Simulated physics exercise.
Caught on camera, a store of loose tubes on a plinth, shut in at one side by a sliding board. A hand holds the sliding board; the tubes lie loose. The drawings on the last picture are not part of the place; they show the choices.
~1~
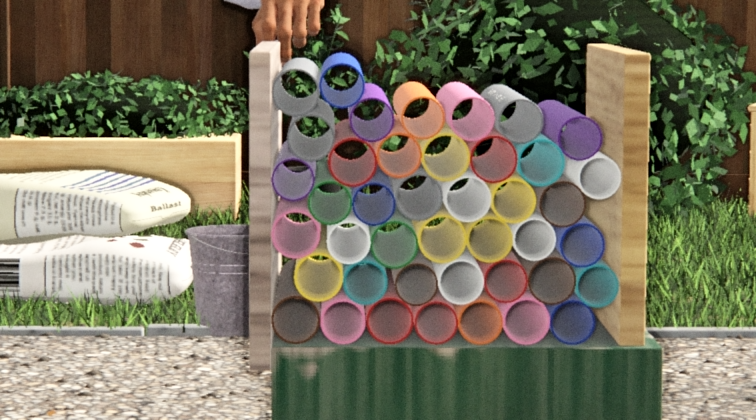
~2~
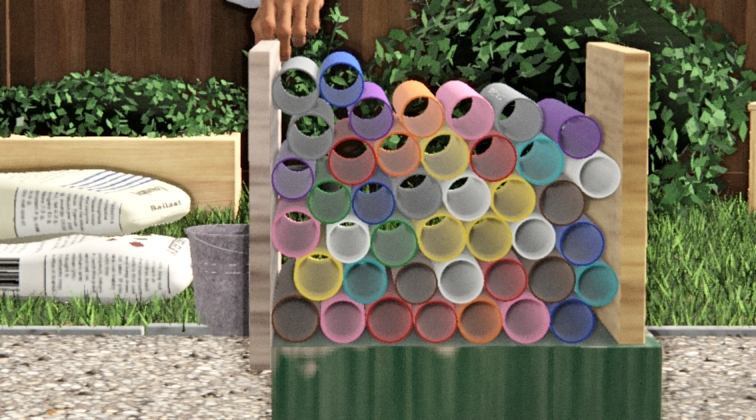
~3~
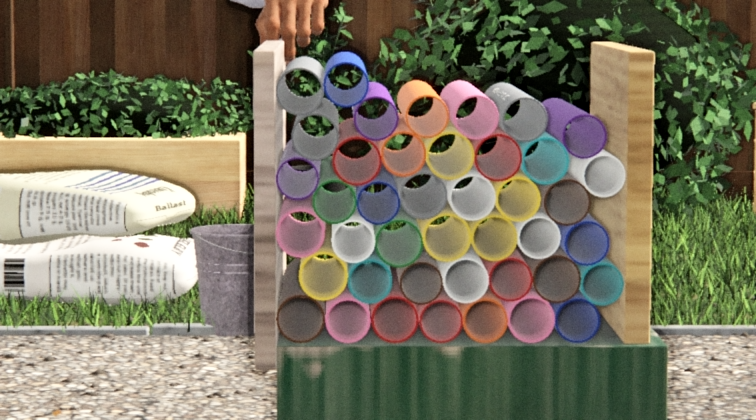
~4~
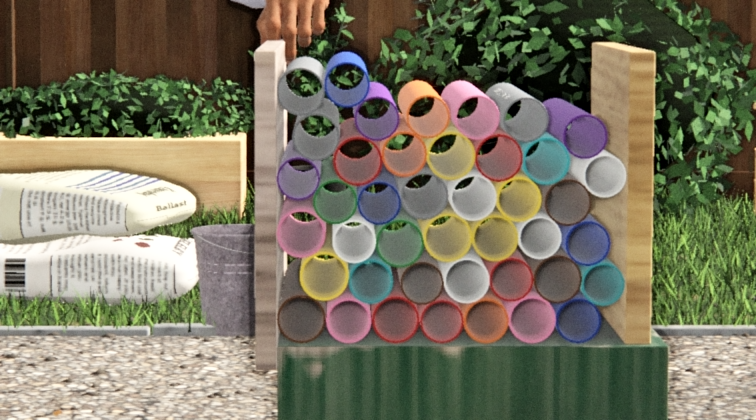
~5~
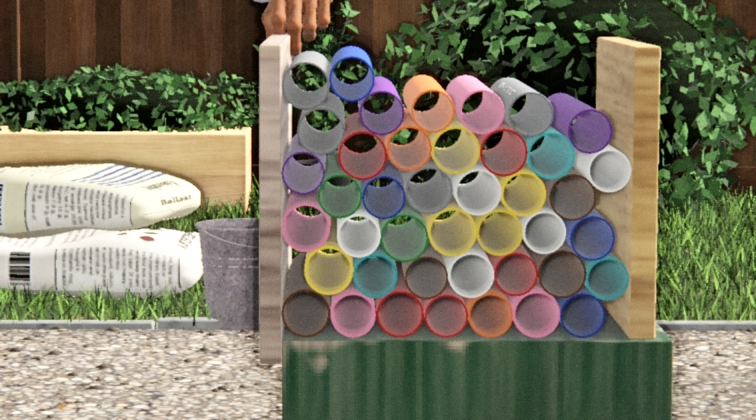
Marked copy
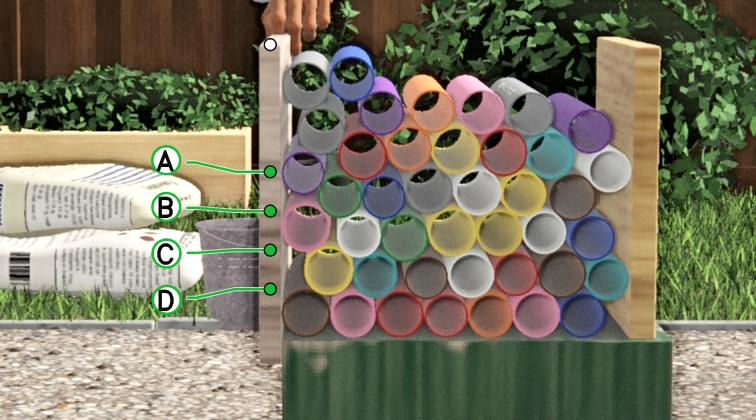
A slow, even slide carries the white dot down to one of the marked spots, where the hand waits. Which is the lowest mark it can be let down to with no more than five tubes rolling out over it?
Slide it to C.
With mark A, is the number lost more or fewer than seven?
Fewer than seven.
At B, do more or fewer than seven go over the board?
Fewer than seven.
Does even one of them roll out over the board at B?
Yes.
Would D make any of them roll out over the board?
Yes.
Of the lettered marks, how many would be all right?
The number is three.
On the marked copy, A at (270, 172); B at (270, 211); C at (270, 250); D at (270, 289); the white dot at (270, 45).
Following C. Soon after the start, top of the board (282, 133).
Later, top of the board (282, 234).
In the end, top of the board (282, 249), four out over the board.
As for the rest, A one out over the board; B four out over the board; D more than five out over the board.
